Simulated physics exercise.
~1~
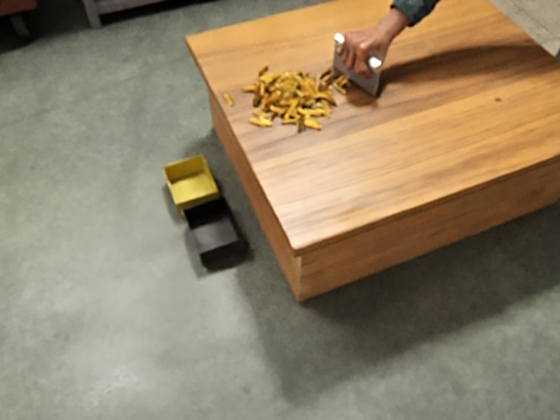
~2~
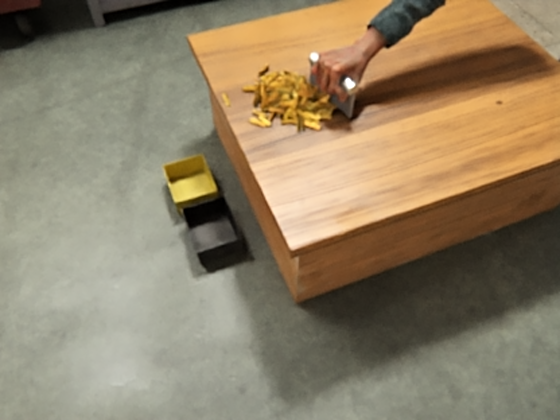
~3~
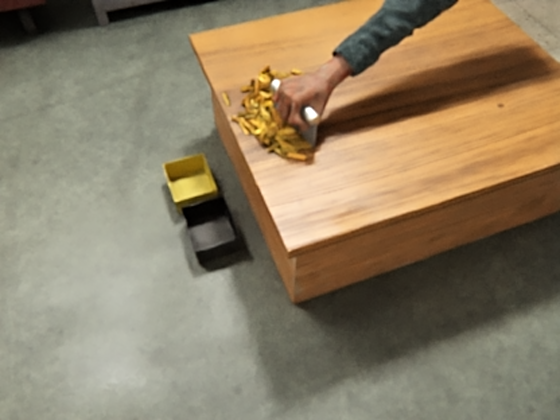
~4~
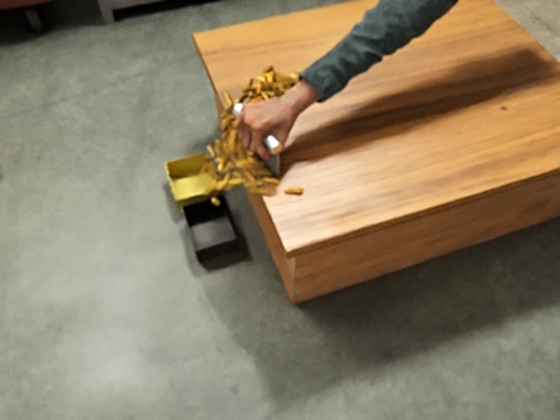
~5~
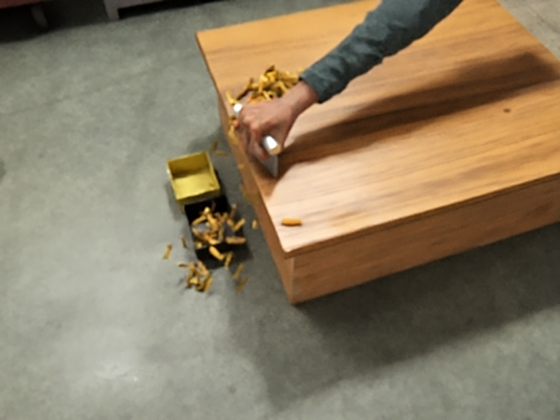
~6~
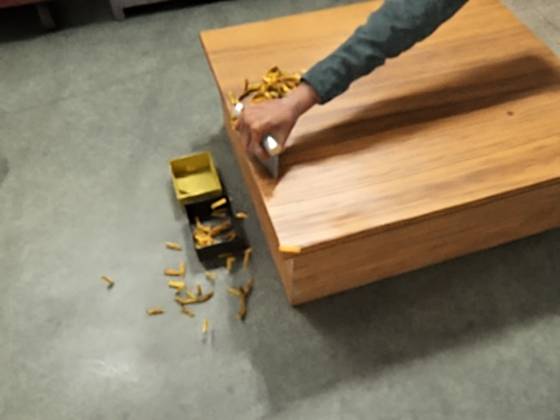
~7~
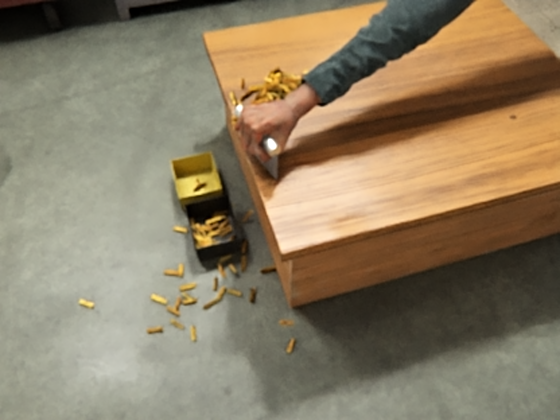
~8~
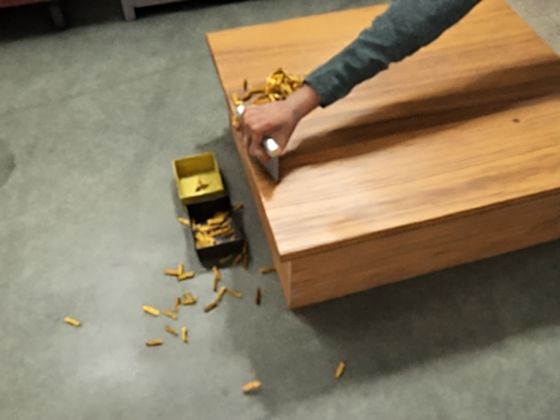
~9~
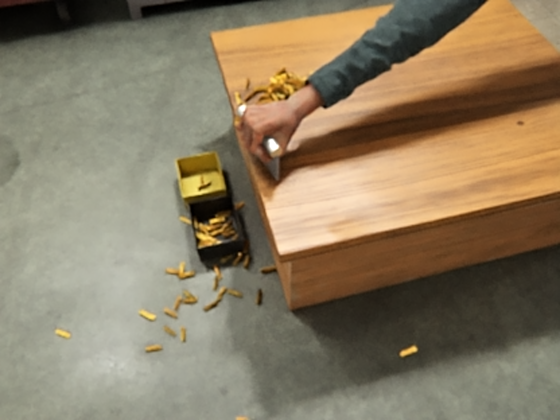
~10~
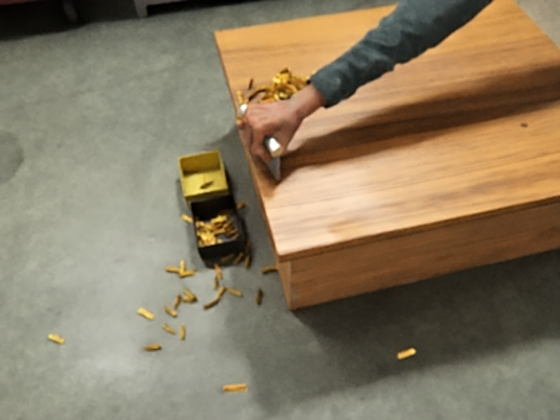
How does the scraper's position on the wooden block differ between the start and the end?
At the start the scraper is to the right of the heap, near the far side of the block. By the end it is farther left and closer to the viewer, held at the block's left edge beside the tins.
